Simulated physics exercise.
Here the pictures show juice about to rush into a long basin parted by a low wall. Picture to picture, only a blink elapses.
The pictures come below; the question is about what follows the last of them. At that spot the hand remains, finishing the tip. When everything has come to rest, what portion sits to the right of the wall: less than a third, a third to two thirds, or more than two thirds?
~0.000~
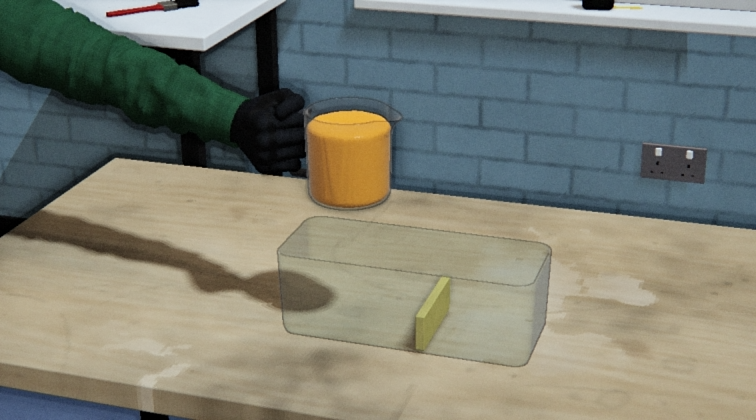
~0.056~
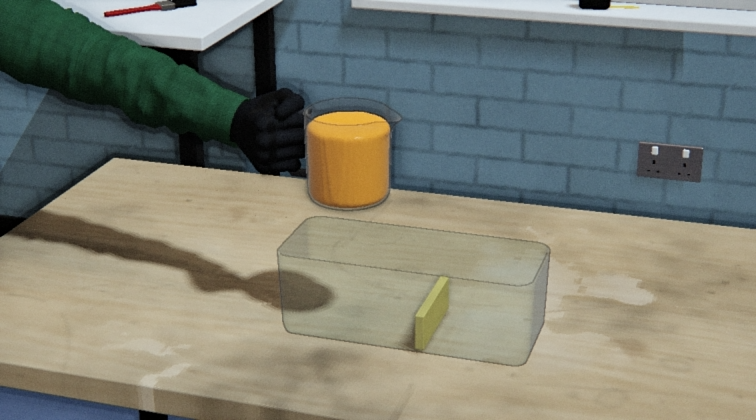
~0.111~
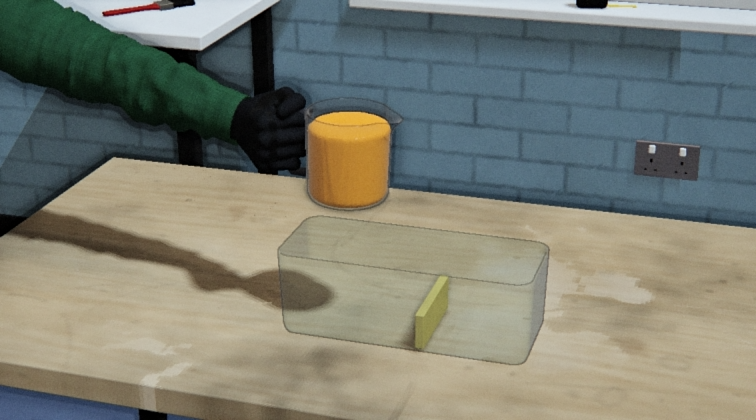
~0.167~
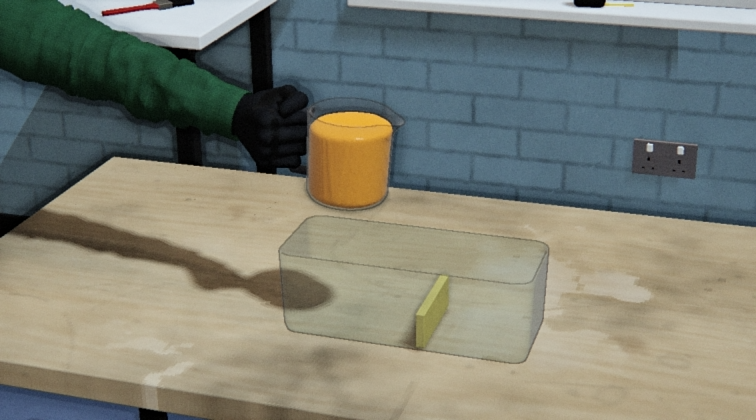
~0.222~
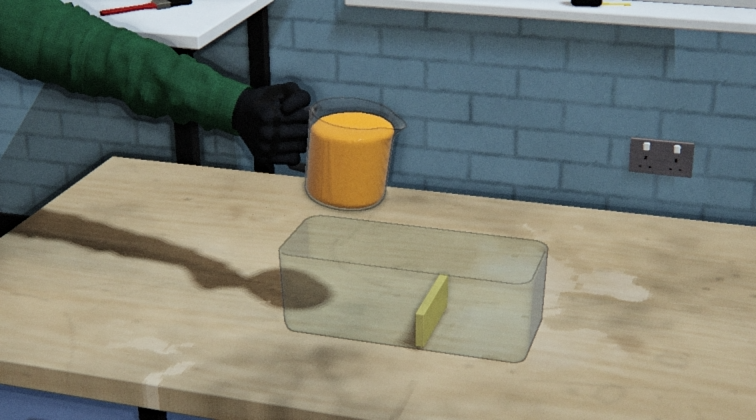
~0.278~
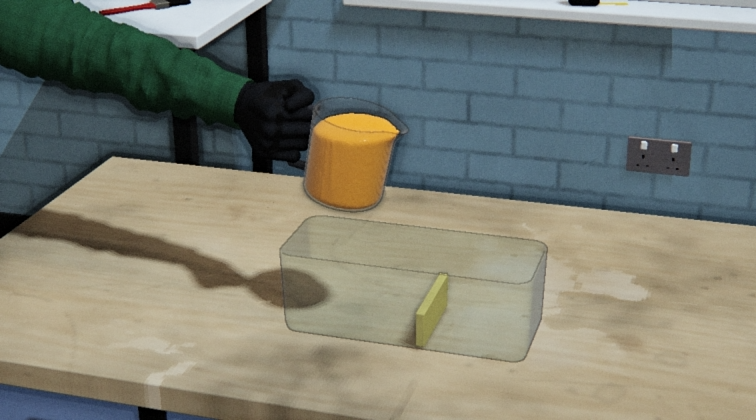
More than two thirds sits there.
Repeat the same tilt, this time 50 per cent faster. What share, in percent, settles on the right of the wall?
Around 80 in a hundred.
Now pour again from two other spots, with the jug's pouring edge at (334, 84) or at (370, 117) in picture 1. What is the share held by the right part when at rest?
About 5 % the first time, about 25 % the second.
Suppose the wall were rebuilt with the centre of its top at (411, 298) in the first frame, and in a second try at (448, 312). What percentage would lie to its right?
With the first placement it is 95 %, with the second 55 %.
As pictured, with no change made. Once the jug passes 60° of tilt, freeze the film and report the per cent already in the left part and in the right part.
Left: 0 %; right: 5 %.
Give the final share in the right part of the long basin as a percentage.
Roughly 80 %.
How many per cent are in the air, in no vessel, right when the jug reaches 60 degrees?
I'd say some 15 per cent.
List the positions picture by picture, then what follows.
Tilt 0°; pouring edge (402, 117); surface from (311, 119) to (391, 127); the long basin's rim runs from (292, 235) to (543, 267); the wall's top is at (433, 297), in the first picture.
Tilt 0°; pouring edge (402, 118); surface from (311, 120) to (390, 128), in the second picture.
Tilt 2°; pouring edge (403, 120); surface from (312, 120) to (390, 129), in the third picture.
Tilt 4°; pouring edge (405, 123); surface from (314, 120) to (392, 129), in the fourth picture.
Tilt 7°; pouring edge (406, 126); surface from (315, 121) to (395, 130), in the fifth picture.
Tilt 11°; pouring edge (409, 131); surface from (317, 123) to (399, 132), in the sixth picture.
A moment on, the jug is tipped part way and 81 per cent is still to pour, 0 is left of the wall and 6 right of it.
Next, the jug is tipped on its side and 32 per cent is still to pour, 1 is left of the wall and 51 right of it.
Then the jug is tipped on its side and 5 per cent is still to pour, 13 is left of the wall and 79 right of it.
Later the jug is tipped on its side and 0 per cent is still to pour, 19 is left of the wall and 80 right of it.
In the end 19 per cent lies left of the wall, 80 right of it and 1 outside.
